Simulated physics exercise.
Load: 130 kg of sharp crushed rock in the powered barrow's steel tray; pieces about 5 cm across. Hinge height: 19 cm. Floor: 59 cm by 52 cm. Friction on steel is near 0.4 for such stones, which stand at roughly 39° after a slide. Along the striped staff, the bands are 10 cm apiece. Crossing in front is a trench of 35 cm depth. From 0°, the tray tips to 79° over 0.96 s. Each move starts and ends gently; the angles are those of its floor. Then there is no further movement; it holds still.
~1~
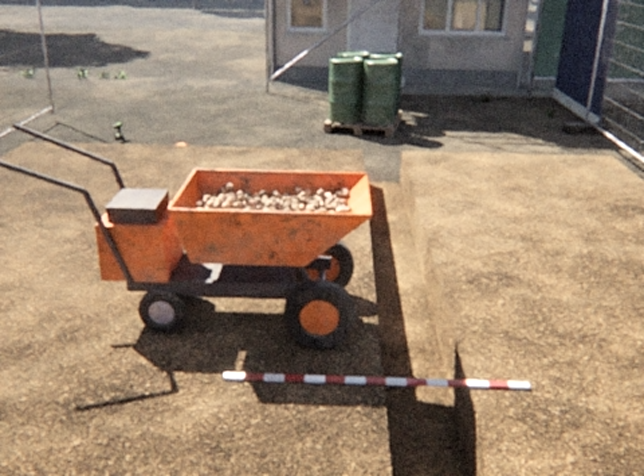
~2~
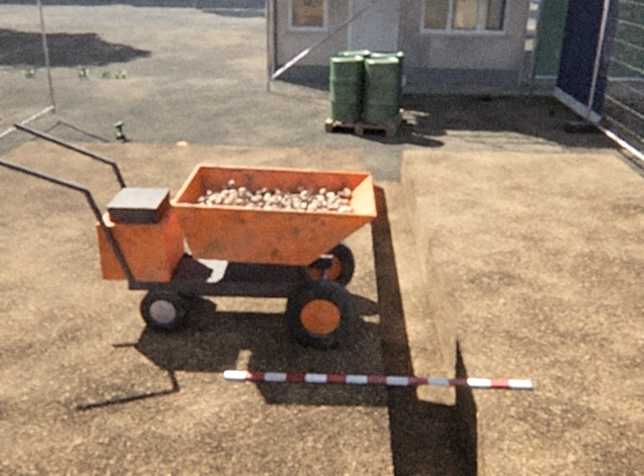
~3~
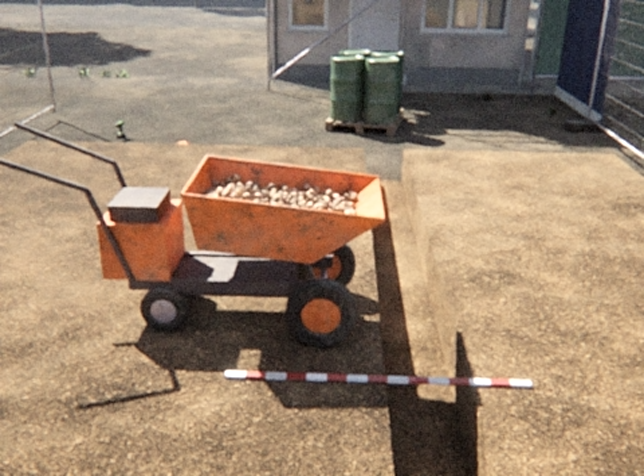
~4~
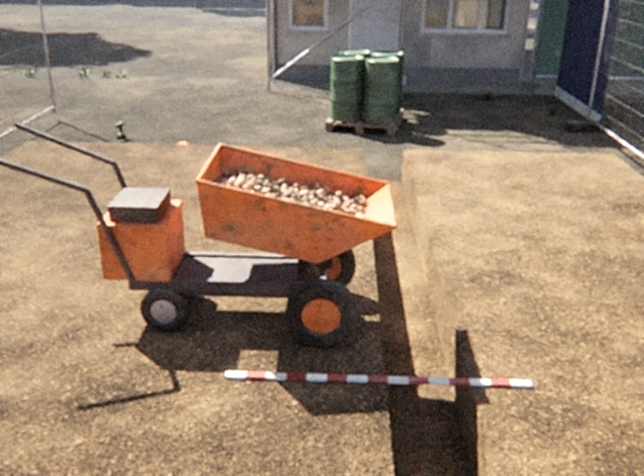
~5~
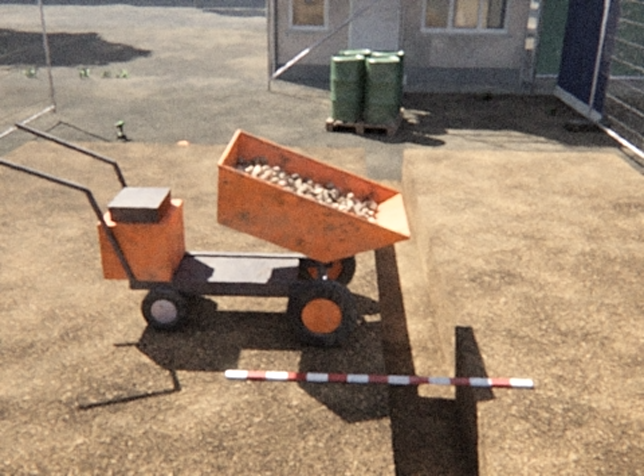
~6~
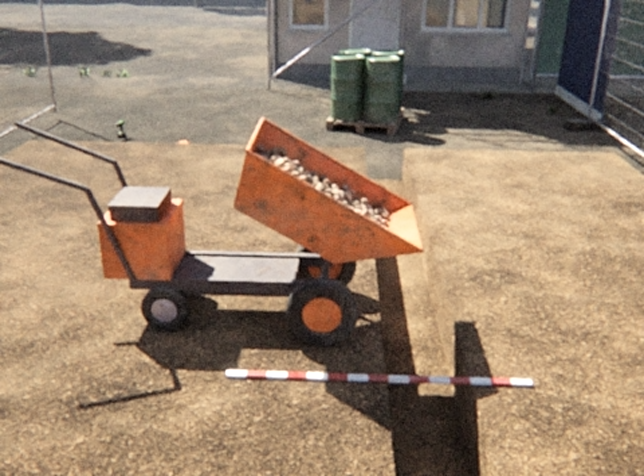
The orange tray of a small wheeled cart, loaded with pale stones, tilted slowly and then more steeply to the right, its back end rising beside a narrow trench while the wheels stayed still.
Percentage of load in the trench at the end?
51 per cent.
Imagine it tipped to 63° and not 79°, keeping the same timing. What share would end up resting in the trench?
Close to 45 per cent then.
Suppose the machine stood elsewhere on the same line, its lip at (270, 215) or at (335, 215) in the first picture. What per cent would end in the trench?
Near 60 and near 95 percent.
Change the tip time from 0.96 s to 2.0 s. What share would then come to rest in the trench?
I'd put it at some 45 in a hundred.
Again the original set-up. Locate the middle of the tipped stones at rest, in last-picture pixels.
I'd point to around (448, 340).
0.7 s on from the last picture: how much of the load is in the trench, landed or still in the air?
Roughly 15 percent of the load.
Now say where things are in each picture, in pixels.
The tray is at 0°, its lip at (371, 216); the top of the load is at (282, 196), in the first picture.
Lip at (376, 216), floor tilted 2°, highest stones at (240, 195), in the second picture.
The tray is at 6°, its lip at (385, 220); the top of the load is at (237, 189), in the third picture.
Lip at (396, 227), floor tilted 12°, highest stones at (243, 180), in the fourth picture.
The tray is at 20°, its lip at (410, 238); the top of the load is at (252, 170), in the fifth picture.
Lip at (423, 251), floor tilted 30°, highest stones at (263, 157), in the sixth picture.
Then, 0.3 s after the last picture the floor is at 67°, 100 % in the tray; the foremost stones are at (432, 292).
Then, 0.7 s after the last picture the floor is at 79°, 58 % in the tray, 17 % in the trench, 25 % past the trench; the foremost stones are at (519, 324).
Then, 1.0 s after the last picture the floor is at 79°, 16 % in the tray, 35 % in the trench, 50 % past the trench; the foremost stones are at (612, 316).
Then, 3.0 s after the last picture the floor is at 79°, 1 % in the tray, 51 % in the trench, 49 % past the trench; the foremost stones are past the picture's edge.
